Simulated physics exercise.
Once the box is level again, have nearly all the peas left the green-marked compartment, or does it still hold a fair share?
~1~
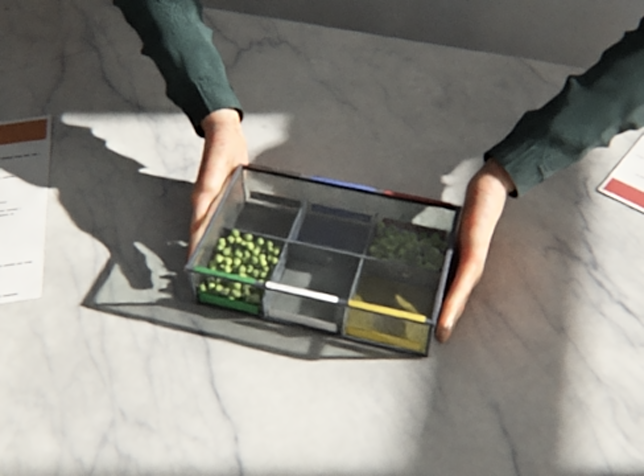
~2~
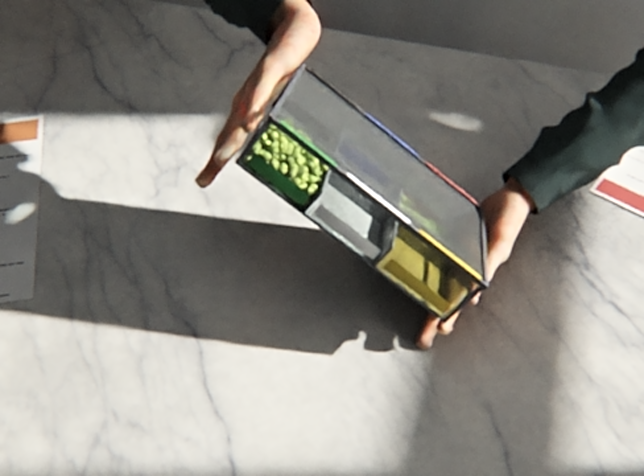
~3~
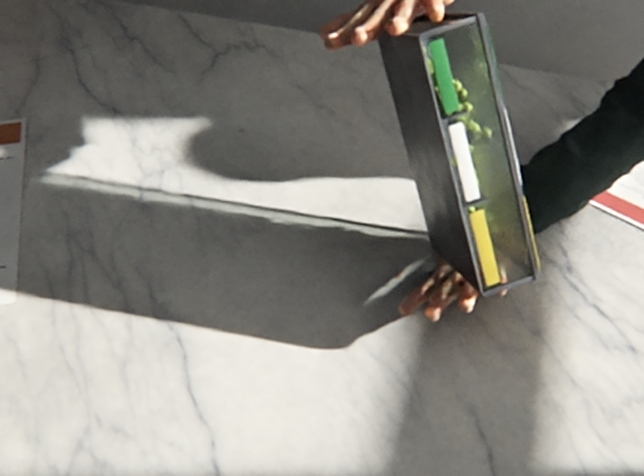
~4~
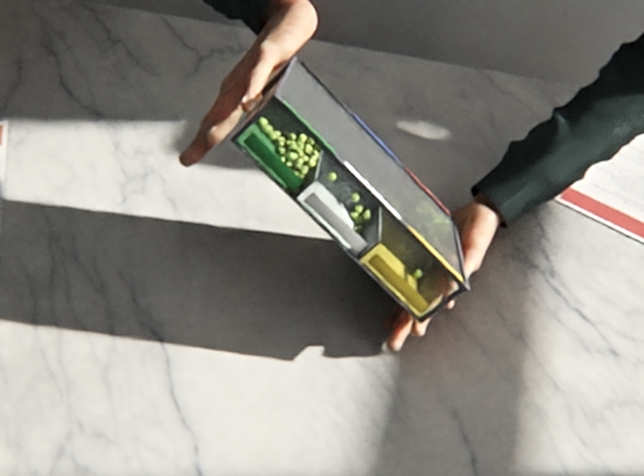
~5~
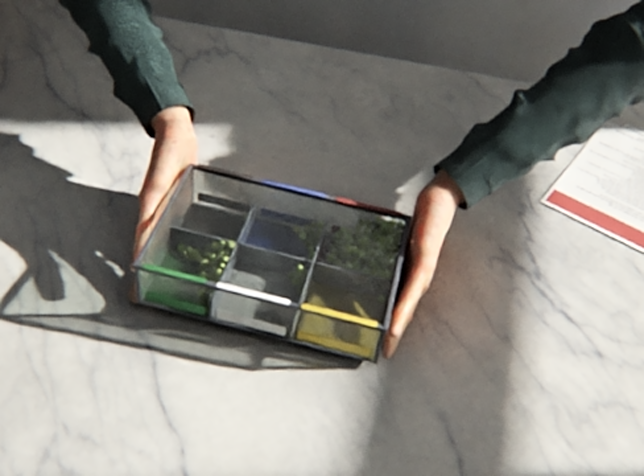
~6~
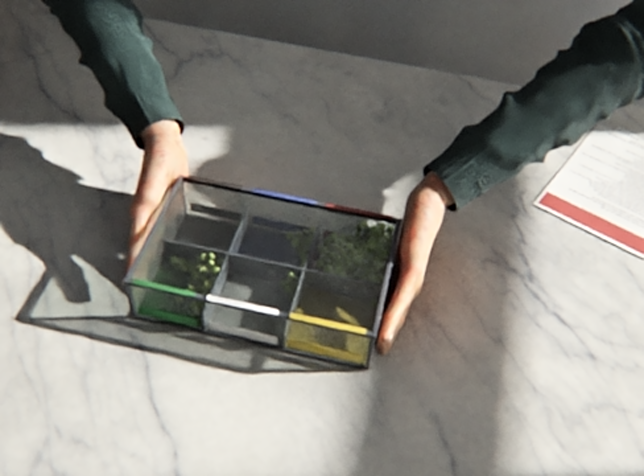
The green-marked compartment still holds a fair share of the peas, and so does the red-marked one. The other compartments end up with few or none.
